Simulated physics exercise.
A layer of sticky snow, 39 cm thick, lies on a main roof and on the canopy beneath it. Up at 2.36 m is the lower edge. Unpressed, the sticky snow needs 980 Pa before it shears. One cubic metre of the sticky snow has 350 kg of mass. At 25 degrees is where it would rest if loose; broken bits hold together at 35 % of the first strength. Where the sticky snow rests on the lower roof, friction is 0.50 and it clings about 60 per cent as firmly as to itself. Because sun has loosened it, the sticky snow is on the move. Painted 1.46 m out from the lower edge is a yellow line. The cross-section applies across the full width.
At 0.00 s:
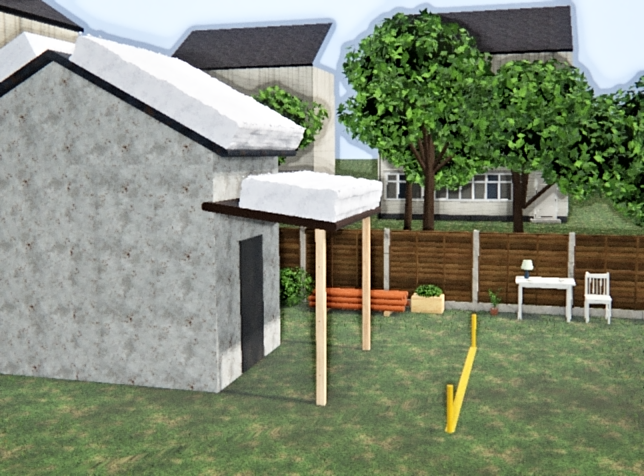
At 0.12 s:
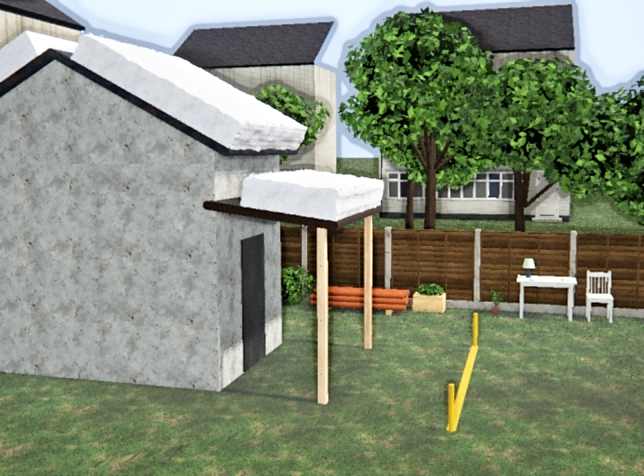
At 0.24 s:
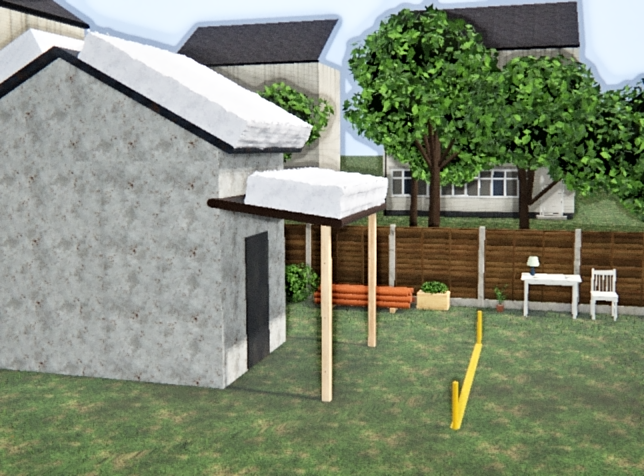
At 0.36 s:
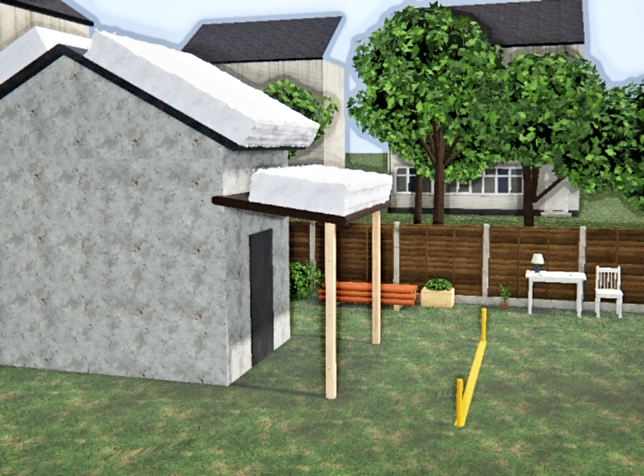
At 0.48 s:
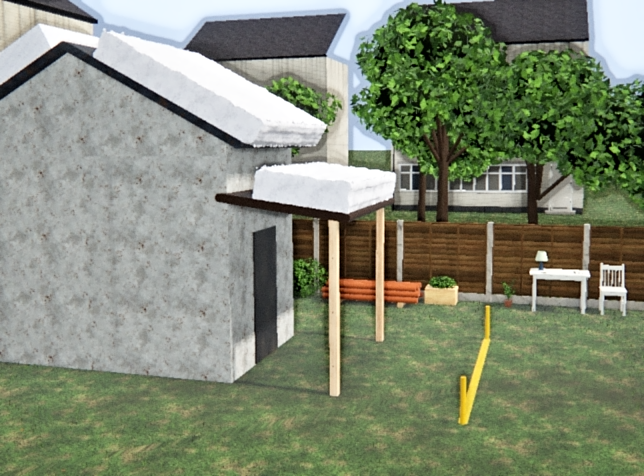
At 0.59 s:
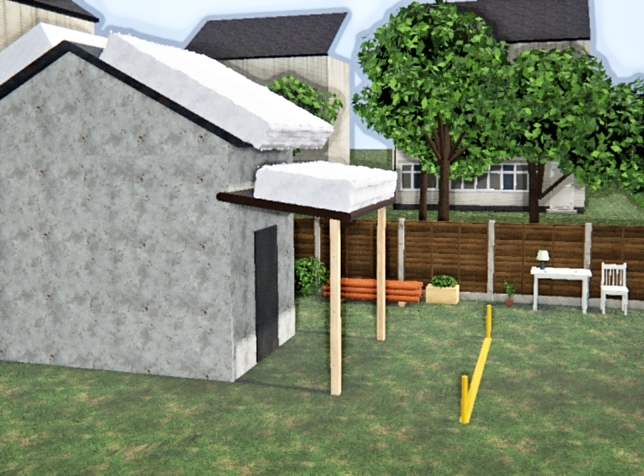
To begin with, thick white snow covers the roof of a gray building and the small canopy beside it, with a yellow line on the grass nearby. The view drifts slightly, and the canopy's snow slides a little toward its outer edge, slightly overhanging it in one piece.
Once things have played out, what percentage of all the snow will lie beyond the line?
About 3 %.
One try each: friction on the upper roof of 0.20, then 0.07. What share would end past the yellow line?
Respectively 12 percent and 25 percent.
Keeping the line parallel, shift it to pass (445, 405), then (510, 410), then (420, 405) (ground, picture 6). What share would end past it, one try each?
8 %, then 0 %, then 16 %.
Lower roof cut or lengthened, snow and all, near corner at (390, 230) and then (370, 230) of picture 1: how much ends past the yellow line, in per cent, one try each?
First about 0 per cent, second about 0 per cent.
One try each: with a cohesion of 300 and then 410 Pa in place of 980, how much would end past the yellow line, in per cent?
In turn about 25 %, 20 %.
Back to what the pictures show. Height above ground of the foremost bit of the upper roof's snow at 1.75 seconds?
Some 2.8 m.
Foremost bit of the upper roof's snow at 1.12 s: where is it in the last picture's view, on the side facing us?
It shows up near (306, 149) in the last picture.
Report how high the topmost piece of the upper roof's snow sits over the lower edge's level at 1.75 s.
Snow top above lower edge: Approx. 1.7 m.
After 1.12 s, none is below the lower edge and 0 % is past the line.
After 1.75 s, none is below the lower edge and 0 % is past the line.
After 2.37 s, 12 % is below the lower edge and 0 % is past the line.
After 3.00 s, 29 % is below the lower edge and 0 % is past the line.
After 6.00 s, 44 % is below the lower edge and 3 % is past the line.
